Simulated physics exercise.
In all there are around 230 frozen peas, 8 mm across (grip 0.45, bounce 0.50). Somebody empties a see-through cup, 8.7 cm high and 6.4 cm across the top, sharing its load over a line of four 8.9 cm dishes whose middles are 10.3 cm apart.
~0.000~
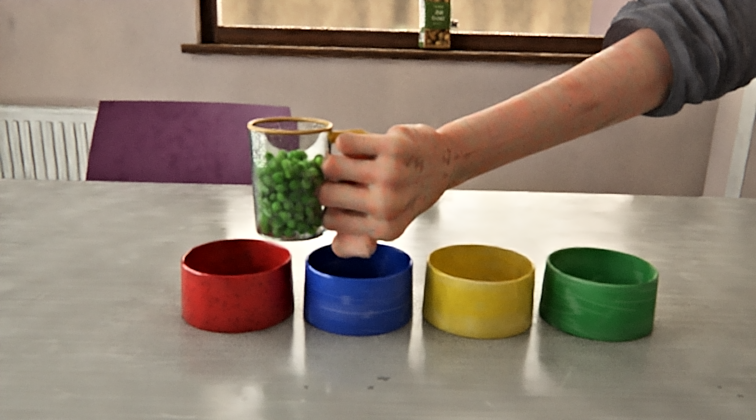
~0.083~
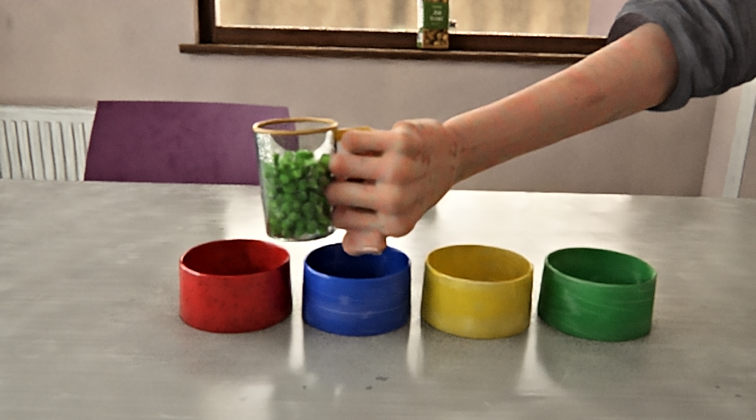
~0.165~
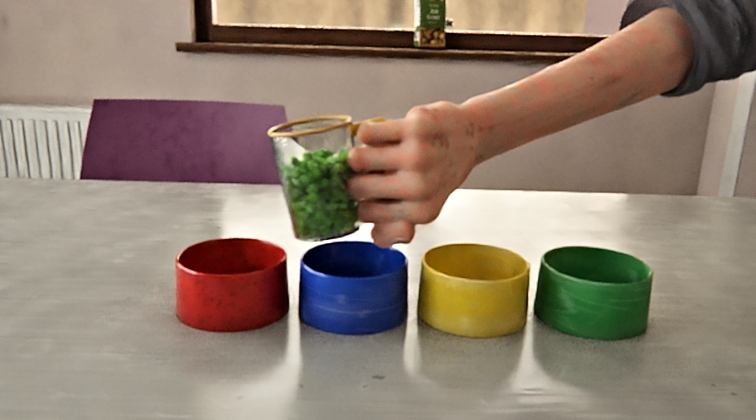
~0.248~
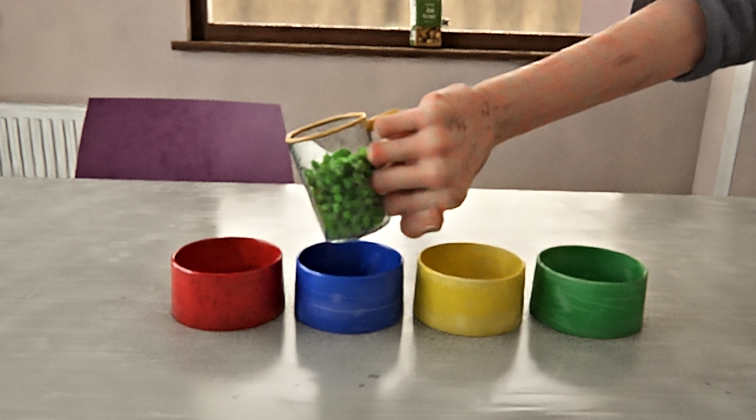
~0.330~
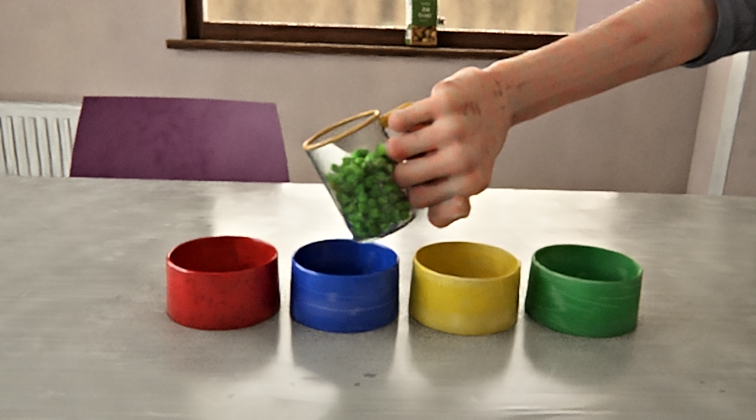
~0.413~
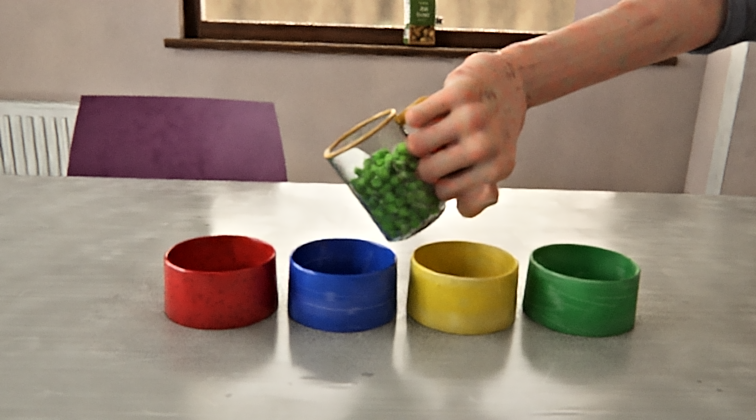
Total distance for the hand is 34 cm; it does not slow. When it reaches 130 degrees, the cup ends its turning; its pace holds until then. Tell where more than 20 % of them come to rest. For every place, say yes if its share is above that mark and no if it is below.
Red: No, blue: No, green: Yes, yellow: No, counter: Yes.
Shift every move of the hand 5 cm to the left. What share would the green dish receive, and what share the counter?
Green 80; counter 10.
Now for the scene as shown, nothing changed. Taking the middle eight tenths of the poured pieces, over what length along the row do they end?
Roughly 10 cm of the row.
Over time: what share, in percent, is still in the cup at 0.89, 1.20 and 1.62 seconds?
At the three moments: 100, 85 and 0 percent.
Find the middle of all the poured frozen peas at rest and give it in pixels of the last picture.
Somewhere around (593, 302) in the final frame.
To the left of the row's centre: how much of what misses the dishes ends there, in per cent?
Share on that side: Roughly 0 %.
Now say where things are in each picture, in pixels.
The first frame shows cup at (291, 179), tilt 0 degrees, lip at (250, 125), moved 0.0 cm; middle of the pieces at (294, 196); red dish at (237, 257); blue dish at (359, 260); yellow dish at (481, 263); green dish at (601, 266).
The second frame shows cup at (299, 179), tilt 3 degrees, lip at (255, 127), moved 0.7 cm; middle of the pieces at (302, 196).
The third frame shows cup at (320, 179), tilt 10 degrees, lip at (271, 132), moved 2.7 cm; middle of the pieces at (326, 195).
The fourth frame shows cup at (342, 178), tilt 18 degrees, lip at (288, 139), moved 4.9 cm; middle of the pieces at (350, 194).
The fifth frame shows cup at (364, 178), tilt 26 degrees, lip at (305, 146), moved 7.0 cm; middle of the pieces at (374, 192).
The sixth frame shows cup at (388, 178), tilt 34 degrees, lip at (326, 155), moved 9.2 cm; middle of the pieces at (400, 191); red dish at (221, 253); blue dish at (344, 256); yellow dish at (465, 259); green dish at (584, 262). Its pace works out near 95 degrees a second; the hand travels 26 cm a second.
After 0.89 s, tilt 80 degrees; cup holds 100 %.
After 1.20 s, tilt 110 degrees; cup holds 85 %, green 10 %.
Then, at 1.62 s, tilt 130 degrees; cup holds 0 %, green 70 %.
At rest (2.3 s), red 0 %, blue 0 %, green 70 %, yellow 0 %, counter 30 %.
